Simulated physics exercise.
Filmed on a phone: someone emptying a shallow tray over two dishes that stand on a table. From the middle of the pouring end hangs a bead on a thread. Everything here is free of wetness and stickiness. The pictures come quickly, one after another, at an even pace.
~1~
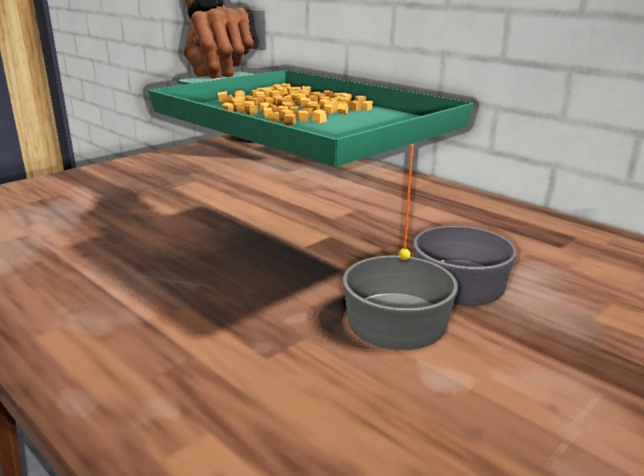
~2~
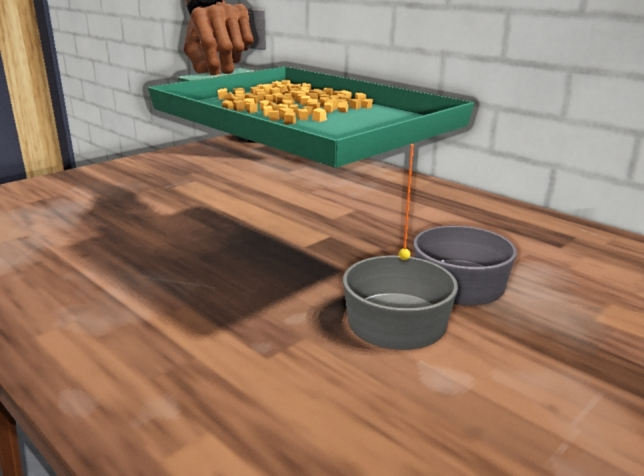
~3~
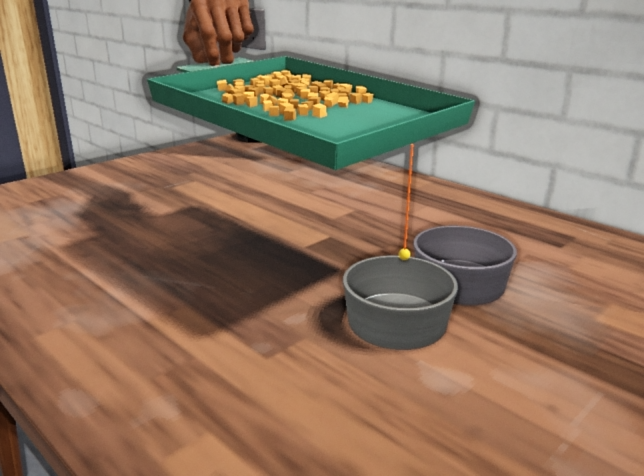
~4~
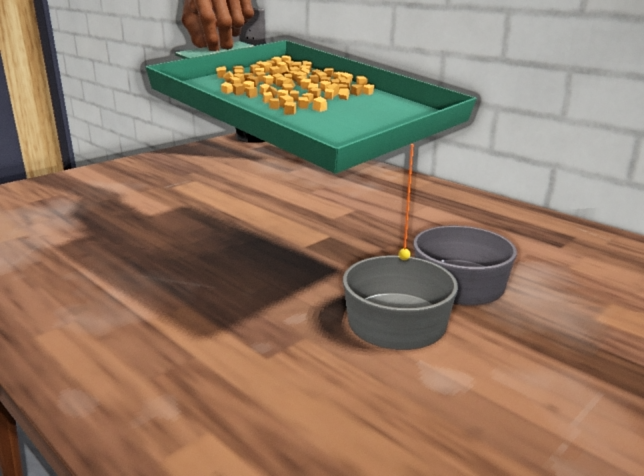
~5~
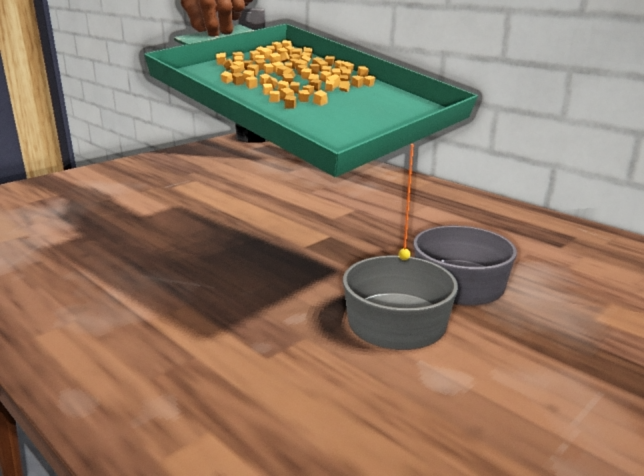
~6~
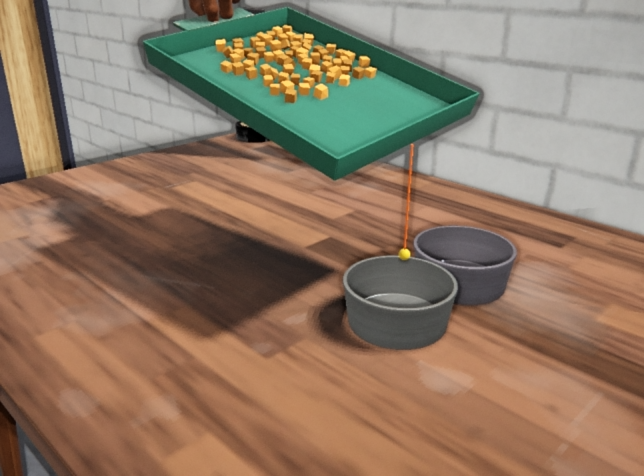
A hand gradually raised the back of a green tray of croutons above two gray dishes on a wooden table, tilting it toward its front left corner while the croutons stayed bunched together.
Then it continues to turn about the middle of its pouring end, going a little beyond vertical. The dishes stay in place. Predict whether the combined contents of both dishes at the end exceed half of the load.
The combined contents fall short of half.
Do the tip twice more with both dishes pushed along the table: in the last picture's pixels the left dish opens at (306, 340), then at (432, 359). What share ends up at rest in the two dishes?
Some 70 percent in the first case, 10 percent in the second.
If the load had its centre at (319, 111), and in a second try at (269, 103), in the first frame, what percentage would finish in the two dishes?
In turn 30 and 10 in a hundred.
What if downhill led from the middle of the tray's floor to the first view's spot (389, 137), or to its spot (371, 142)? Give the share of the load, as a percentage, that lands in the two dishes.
So it's 30 percent with the first slope and 30 percent with the other.
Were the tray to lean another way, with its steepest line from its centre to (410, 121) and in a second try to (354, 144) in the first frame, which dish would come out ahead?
The right-side dish first and the left-side dish second.
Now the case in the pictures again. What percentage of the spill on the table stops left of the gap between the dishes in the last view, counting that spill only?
Around 90 per cent, give or take.
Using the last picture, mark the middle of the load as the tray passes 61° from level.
Somewhere around pixel (345, 144) in the last picture.
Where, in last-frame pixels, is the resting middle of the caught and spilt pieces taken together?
The centre comes to rest close to (352, 362).
Soon, tray tipped steeply; nearly all on the tray; a small part in the air.
A while on, tray tipped past a quarter turn; most on the tray; a stray few in the left dish; a small part outside both; a stray few in the air.
Towards the end, tray tipped past a quarter turn; about a quarter in the left dish; most outside both.
Finally, tray tipped past a quarter turn; about a quarter in the left dish; none in the right dish; most outside both.
